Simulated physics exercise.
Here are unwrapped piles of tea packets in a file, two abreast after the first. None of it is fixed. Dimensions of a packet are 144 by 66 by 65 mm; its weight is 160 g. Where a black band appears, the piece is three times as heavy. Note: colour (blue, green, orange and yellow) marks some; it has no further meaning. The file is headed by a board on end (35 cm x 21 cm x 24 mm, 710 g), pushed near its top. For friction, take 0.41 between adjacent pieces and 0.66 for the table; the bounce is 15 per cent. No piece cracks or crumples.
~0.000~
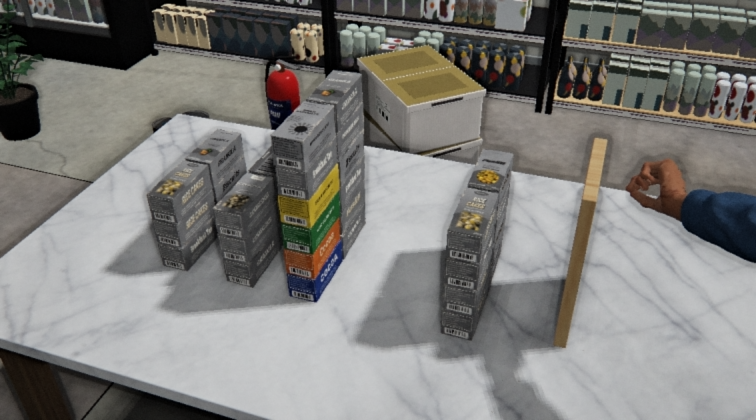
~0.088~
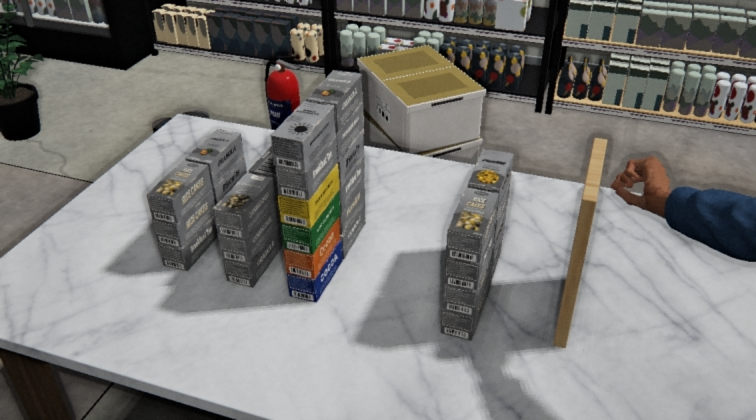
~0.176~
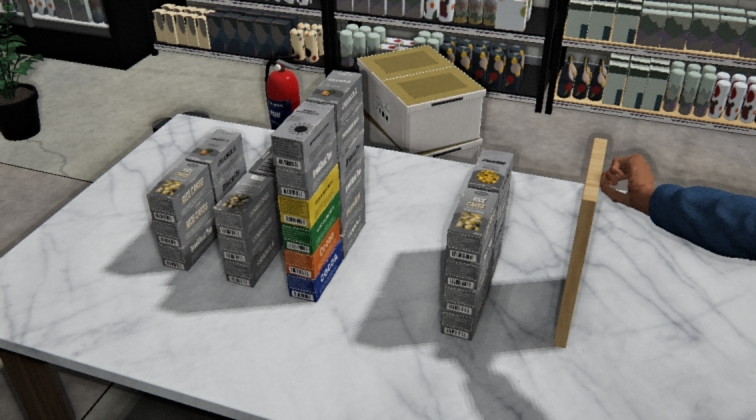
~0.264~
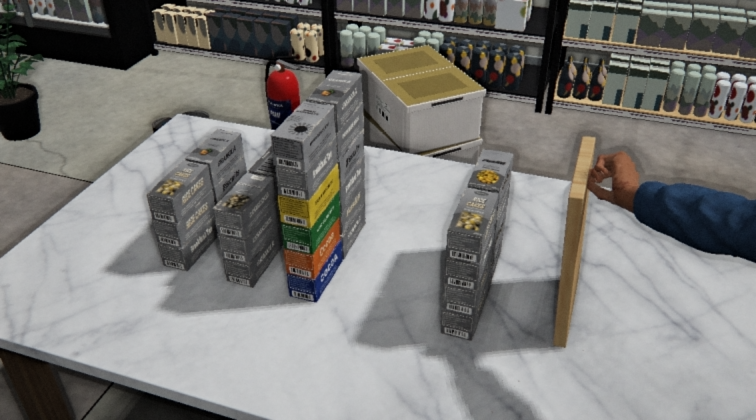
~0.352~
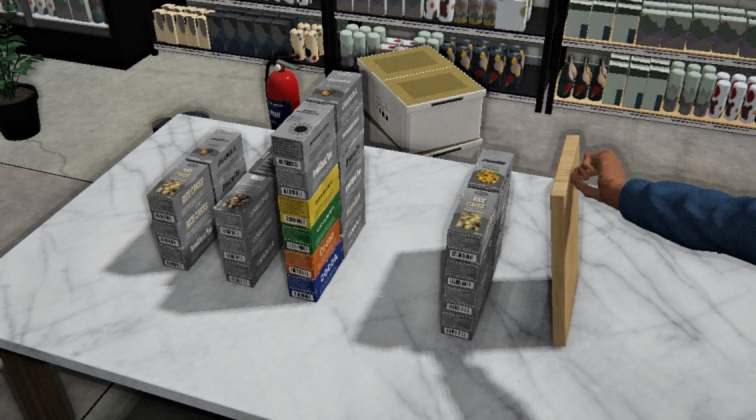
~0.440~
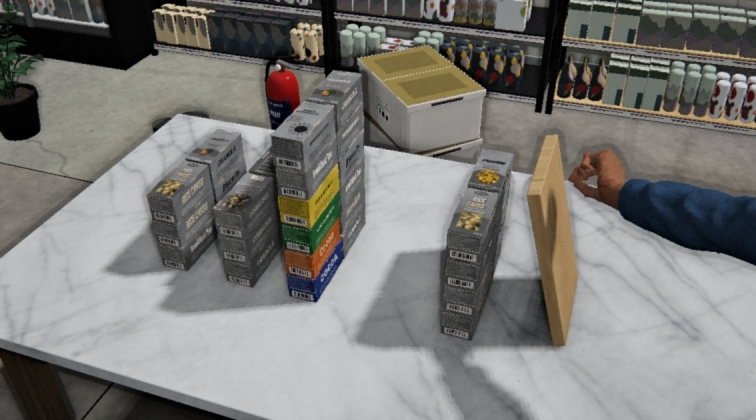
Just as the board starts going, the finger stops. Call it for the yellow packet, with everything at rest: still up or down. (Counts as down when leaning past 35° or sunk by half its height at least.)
Stays.
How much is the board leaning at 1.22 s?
At that time it leans about 75°.
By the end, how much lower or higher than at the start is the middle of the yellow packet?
Height change: About 0 cm lower.
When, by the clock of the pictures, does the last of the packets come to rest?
Around 2.5 s.
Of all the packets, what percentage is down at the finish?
25 %.
Around 1.04 s, board 49° from upright; none of the 32 packets down, 8 disturbed; yellow packet unmoved.
Around 1.22 s, board 73° from upright; 8 of the 32 packets down; yellow packet unmoved.
Finally (2.6 s), board 71° from upright; 8 of the 32 packets down; yellow packet displaced 12 mm; green packet displaced 13 mm; orange packet displaced 17 mm. Seen by the last camera, middles, yellow packet near (304, 191), green packet near (306, 218).
